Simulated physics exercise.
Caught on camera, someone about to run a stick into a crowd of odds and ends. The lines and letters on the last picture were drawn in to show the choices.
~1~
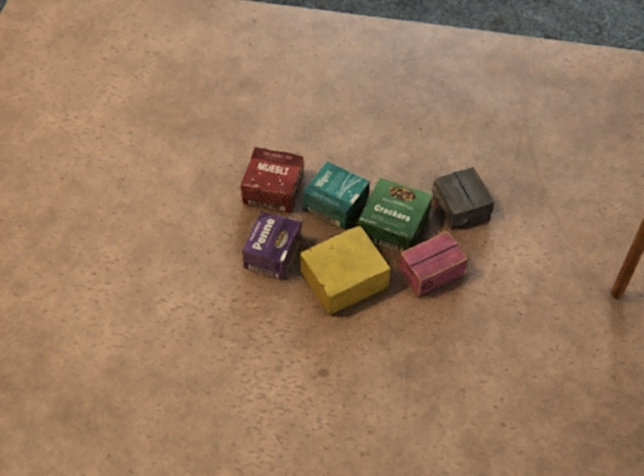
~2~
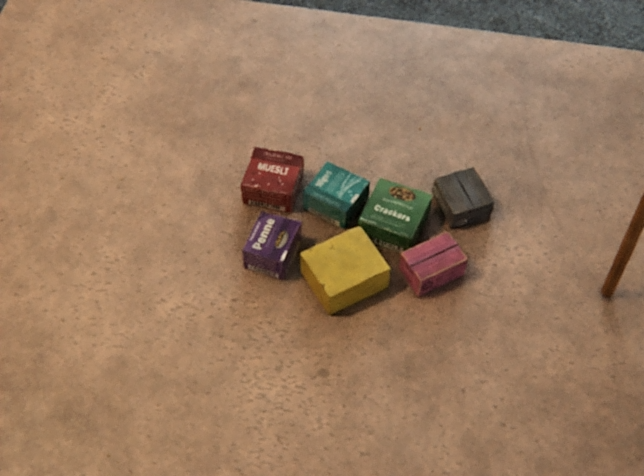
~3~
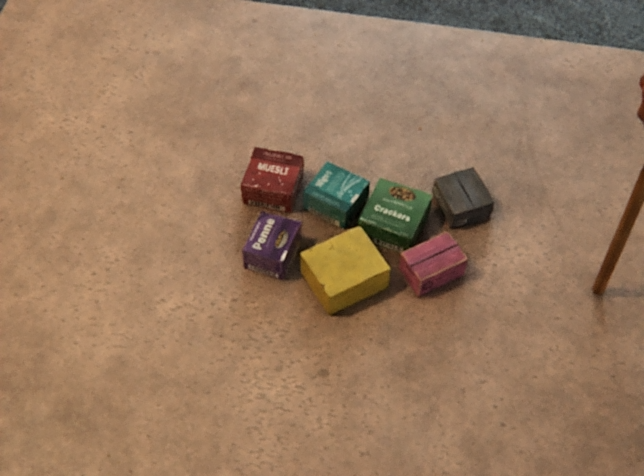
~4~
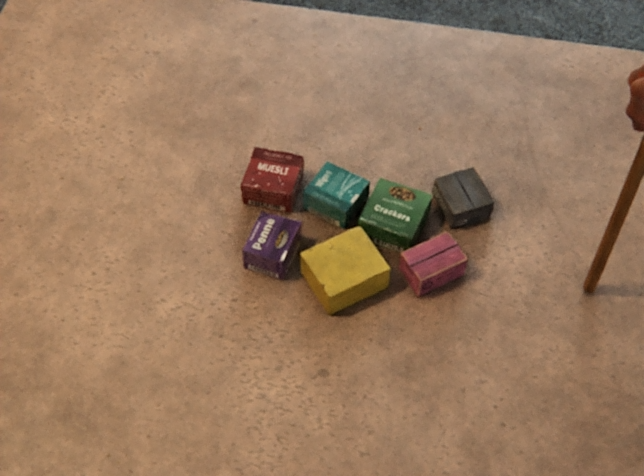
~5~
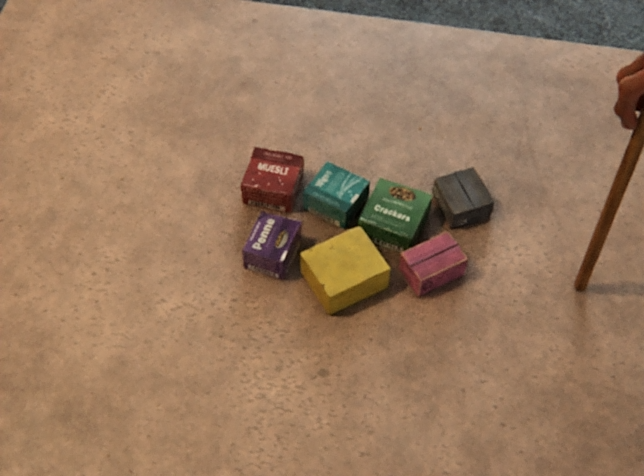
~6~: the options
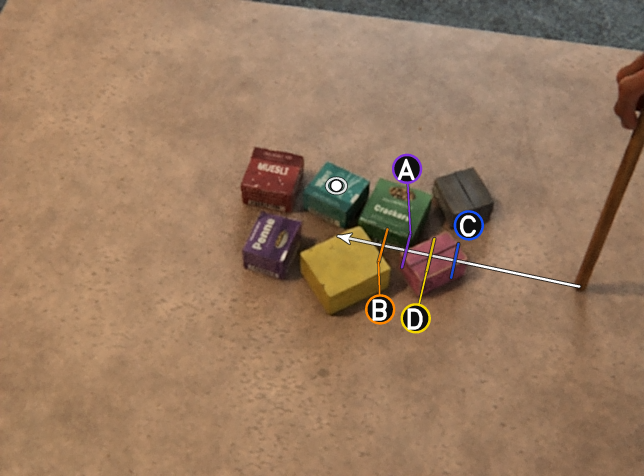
A hand holding a wooden stick moves slightly left, beside seven small boxes lying still.
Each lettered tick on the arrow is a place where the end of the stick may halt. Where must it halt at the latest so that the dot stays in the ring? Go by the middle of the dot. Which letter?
A.
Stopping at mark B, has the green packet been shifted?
Yes.
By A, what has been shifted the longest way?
The pink box has gone farthest.
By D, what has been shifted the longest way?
The pink box has gone farthest.
On the marked copy, A at (406, 250); B at (383, 245); C at (455, 261); D at (430, 255); the arrow from (580, 287) to (338, 236); the white dot at (337, 186).
Following A. Soon after the start, foot of the stick (515, 274).
Later, foot of the stick (454, 261); pink box (426, 266).
In the end, foot of the stick (406, 251); pink box (410, 276); yellow block (338, 275); the dot is still in its ring.
As for the rest, B shifts the dotted thing to (326, 179); C keeps the dot in but is short; D keeps the dot in but is short.
